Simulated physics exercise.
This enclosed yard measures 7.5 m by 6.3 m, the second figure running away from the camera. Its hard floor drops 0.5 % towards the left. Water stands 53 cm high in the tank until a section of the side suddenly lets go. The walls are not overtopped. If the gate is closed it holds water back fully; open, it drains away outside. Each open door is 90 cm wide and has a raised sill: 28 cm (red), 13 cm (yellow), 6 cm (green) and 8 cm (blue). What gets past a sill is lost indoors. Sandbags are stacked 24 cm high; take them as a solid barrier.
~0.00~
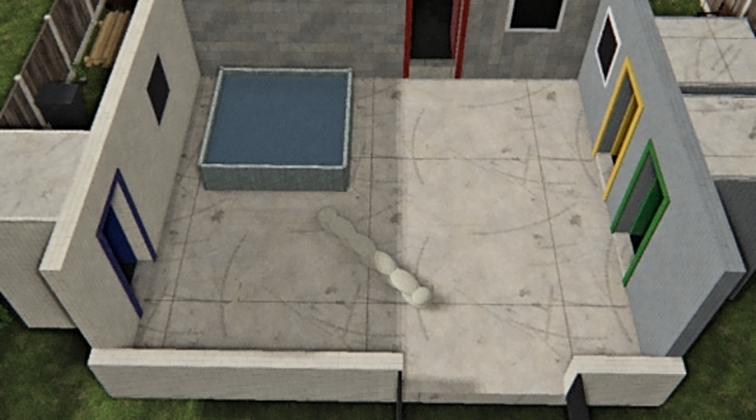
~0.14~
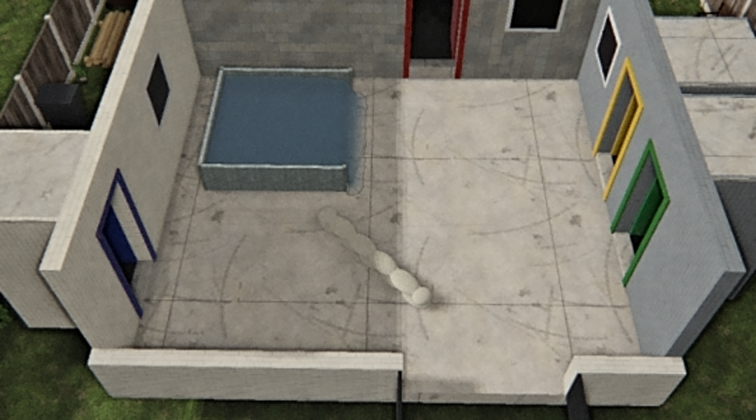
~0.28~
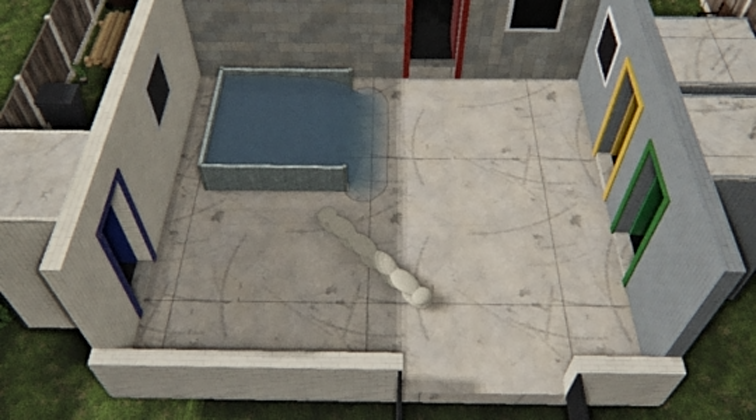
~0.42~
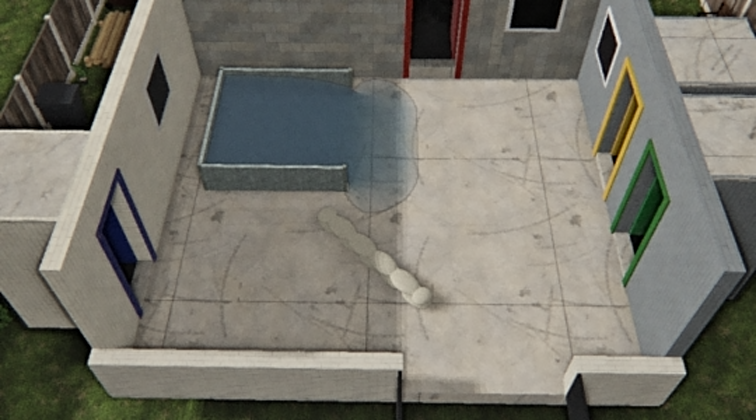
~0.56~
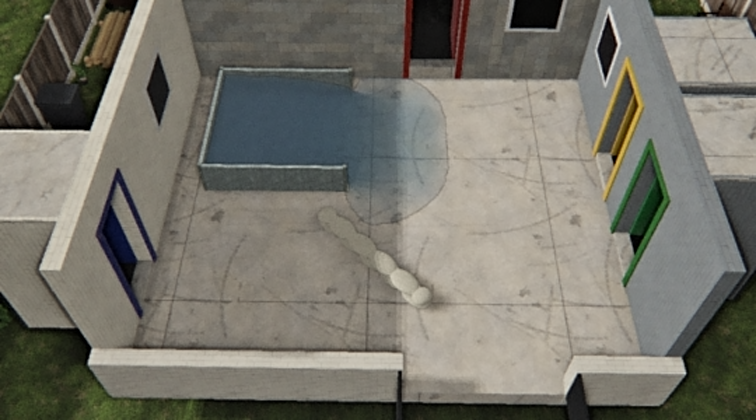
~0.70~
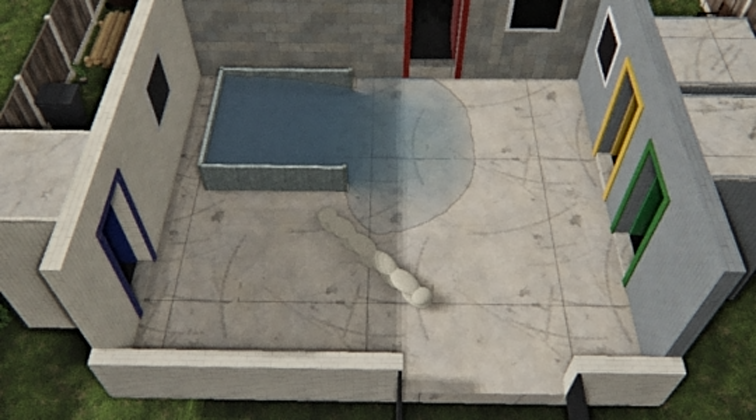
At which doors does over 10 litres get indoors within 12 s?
Within that time: At the red door it stays under the limit; at the yellow door it goes over the limit; at the green door it exceeds the limit; at the blue door it stays under the limit.
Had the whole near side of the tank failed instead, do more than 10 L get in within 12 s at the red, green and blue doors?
Against that limit: Red below, green above, blue past it.
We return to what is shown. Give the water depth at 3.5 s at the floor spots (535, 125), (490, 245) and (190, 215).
Roughly 23, 3 and 0 cm, in turn.
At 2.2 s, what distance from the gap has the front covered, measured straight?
Some 5.0 m out.
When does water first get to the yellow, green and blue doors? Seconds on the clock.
Yellow 1.5 s, green 2.4 s, blue 9.5 s.
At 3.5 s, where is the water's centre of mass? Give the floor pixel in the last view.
Near (453, 150).
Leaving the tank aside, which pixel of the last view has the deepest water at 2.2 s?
Near (576, 87).
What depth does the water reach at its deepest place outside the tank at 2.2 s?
Roughly 35 cm.
After 1.4 s water covers 35 % of the floor and is deepest (23 cm) near (351, 175); red door 13 cm at the sill, 0 L in, yellow door not reached, green door not reached, blue door not reached.
After 2.2 s water covers 45 % of the floor and is deepest (35 cm) near (576, 87); red door 15 cm at the sill, 0 L in, yellow door 22 cm at the sill, 7 L in, green door not reached, blue door not reached.
After 3.5 s water covers 55 % of the floor and is deepest (30 cm) near (558, 87); red door 12 cm at the sill, 0 L in, yellow door 23 cm at the sill, 52 L in, green door 14 cm at the sill, 21 L in, blue door not reached.
After 7.0 s water covers 70 % of the floor and is deepest (15 cm) near (643, 379); red door 9 cm at the sill, 0 L in, yellow door 8 cm at the sill, 86 L in, green door 6 cm at the sill, 60 L in, blue door not reached.
After 12.0 s water covers 90 % of the floor and is deepest (8 cm) near (173, 189); red door 4 cm at the sill, 0 L in, yellow door 4 cm at the sill, 86 L in, green door 6 cm at the sill, 66 L in, blue door 5 cm at the sill, 0 L in.
